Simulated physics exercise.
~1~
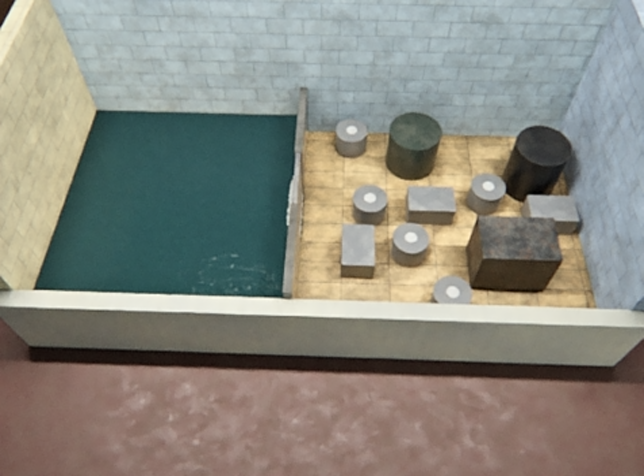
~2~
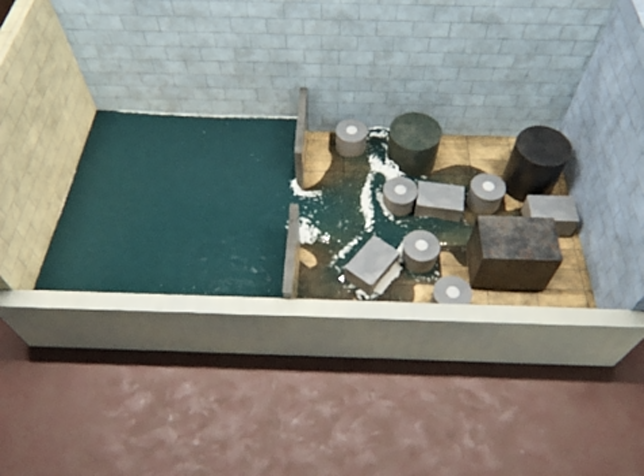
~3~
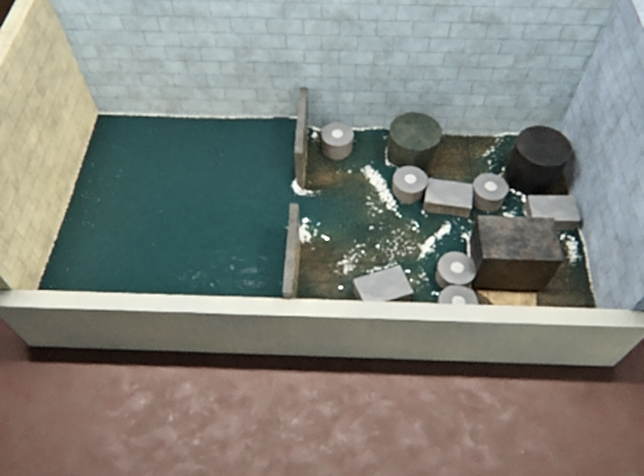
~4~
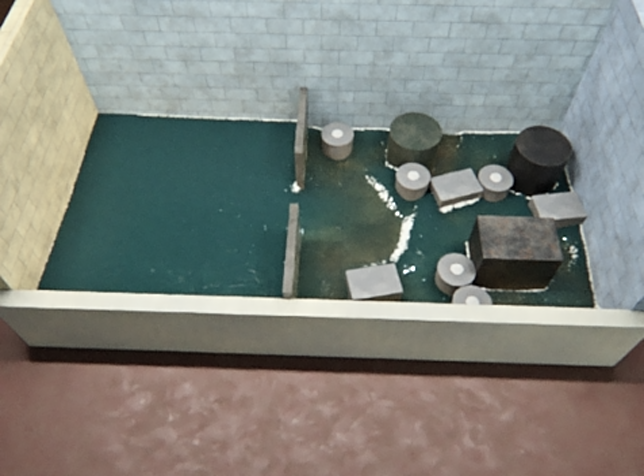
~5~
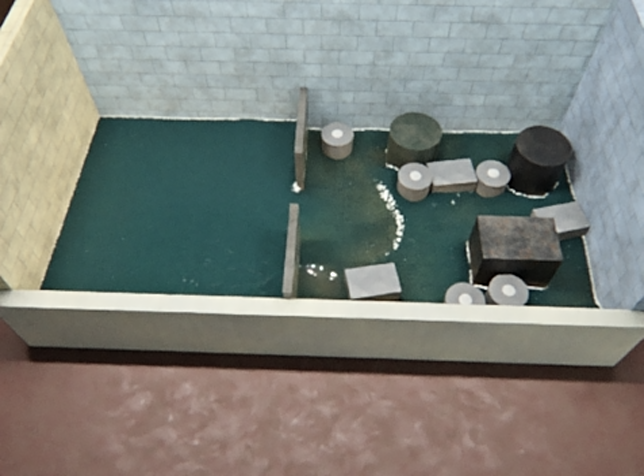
Dark green water bursting through a gap in a dividing wall, flooding the tiled right room and pushing small grey blocks and drums aside.
